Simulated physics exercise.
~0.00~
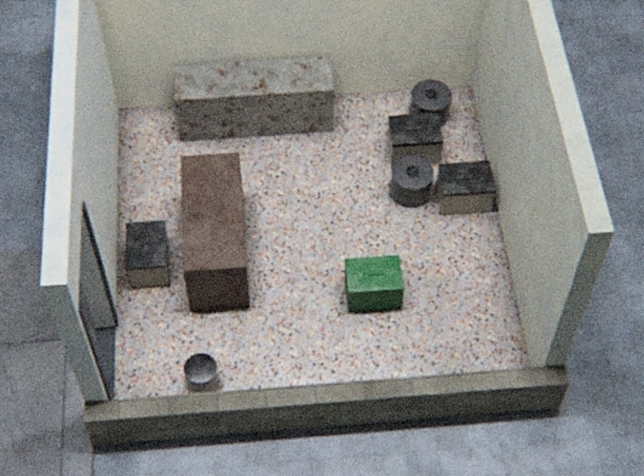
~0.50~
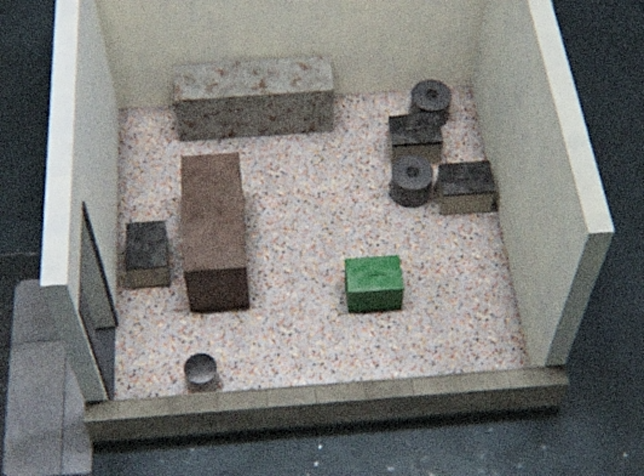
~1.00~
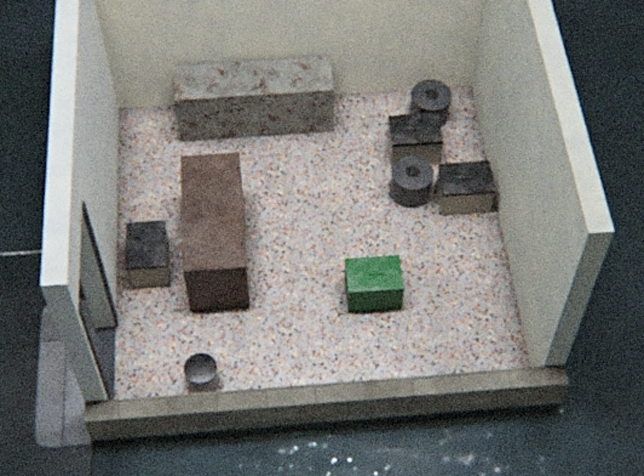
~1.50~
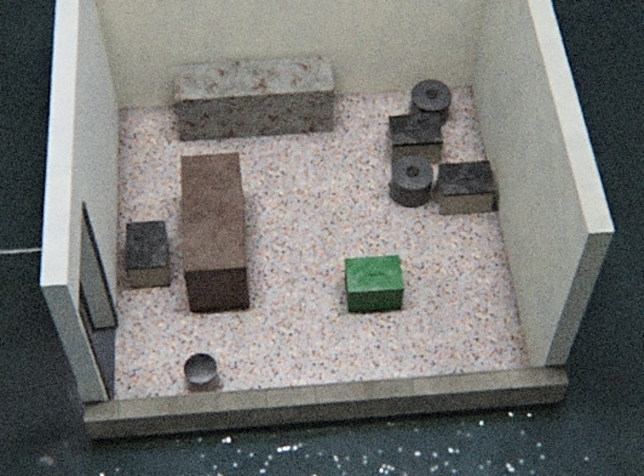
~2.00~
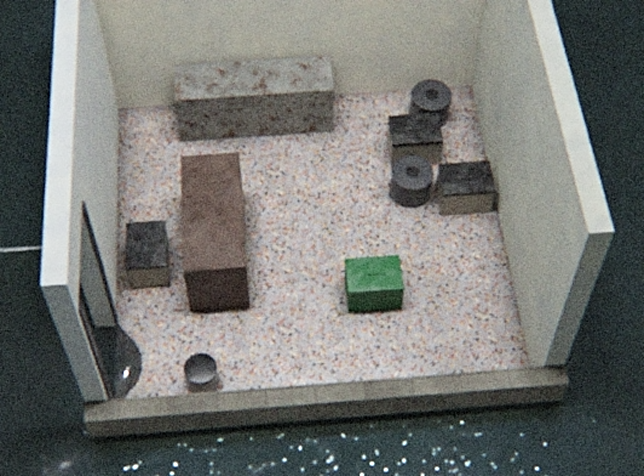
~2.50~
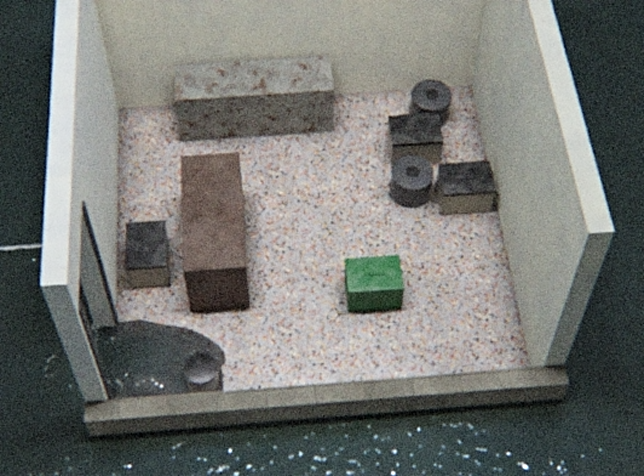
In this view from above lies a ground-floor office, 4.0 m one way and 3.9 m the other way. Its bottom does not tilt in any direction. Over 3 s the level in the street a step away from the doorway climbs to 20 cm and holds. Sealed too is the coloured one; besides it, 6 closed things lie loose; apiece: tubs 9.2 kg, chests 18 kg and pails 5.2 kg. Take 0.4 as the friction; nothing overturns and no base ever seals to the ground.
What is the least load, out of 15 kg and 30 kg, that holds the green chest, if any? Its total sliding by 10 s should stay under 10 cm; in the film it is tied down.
I'd say it needs the heavier one.
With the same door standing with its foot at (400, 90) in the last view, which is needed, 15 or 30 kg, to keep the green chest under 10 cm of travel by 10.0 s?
Note: Only the heavier mass keeps it.
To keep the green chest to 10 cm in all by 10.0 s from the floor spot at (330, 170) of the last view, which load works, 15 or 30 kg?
Here the lighter suffices.
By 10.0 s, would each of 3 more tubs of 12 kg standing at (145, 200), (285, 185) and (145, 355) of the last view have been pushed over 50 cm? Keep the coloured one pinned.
Order as asked: Stays within / stays within / goes beyond.
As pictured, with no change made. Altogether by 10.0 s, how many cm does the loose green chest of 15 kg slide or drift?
80 cm, roughly.
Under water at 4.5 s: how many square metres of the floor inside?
The covered patch comes to about 5.5 m2.
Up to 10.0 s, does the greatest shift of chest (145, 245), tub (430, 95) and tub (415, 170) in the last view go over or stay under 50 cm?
First below the mark, second below the mark, third above the mark.
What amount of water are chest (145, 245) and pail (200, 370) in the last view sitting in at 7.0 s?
3 and 10 cm.
After 3.5 s the green chest would be 0 cm from its start with 15 kg and 0 cm from its start with 30 kg; 0 cm of water round it then.
After 4.5 s the green chest would be 1 cm from its start with 15 kg and 0 cm from its start with 30 kg; 4 cm of water round it then.
After 7.0 s the green chest would be 29 cm from its start with 15 kg and 0 cm from its start with 30 kg; 4 cm of water round it then.
After 10.0 s the green chest would be 73 cm from its start with 15 kg and 0 cm from its start with 30 kg; 6 cm of water round it then.
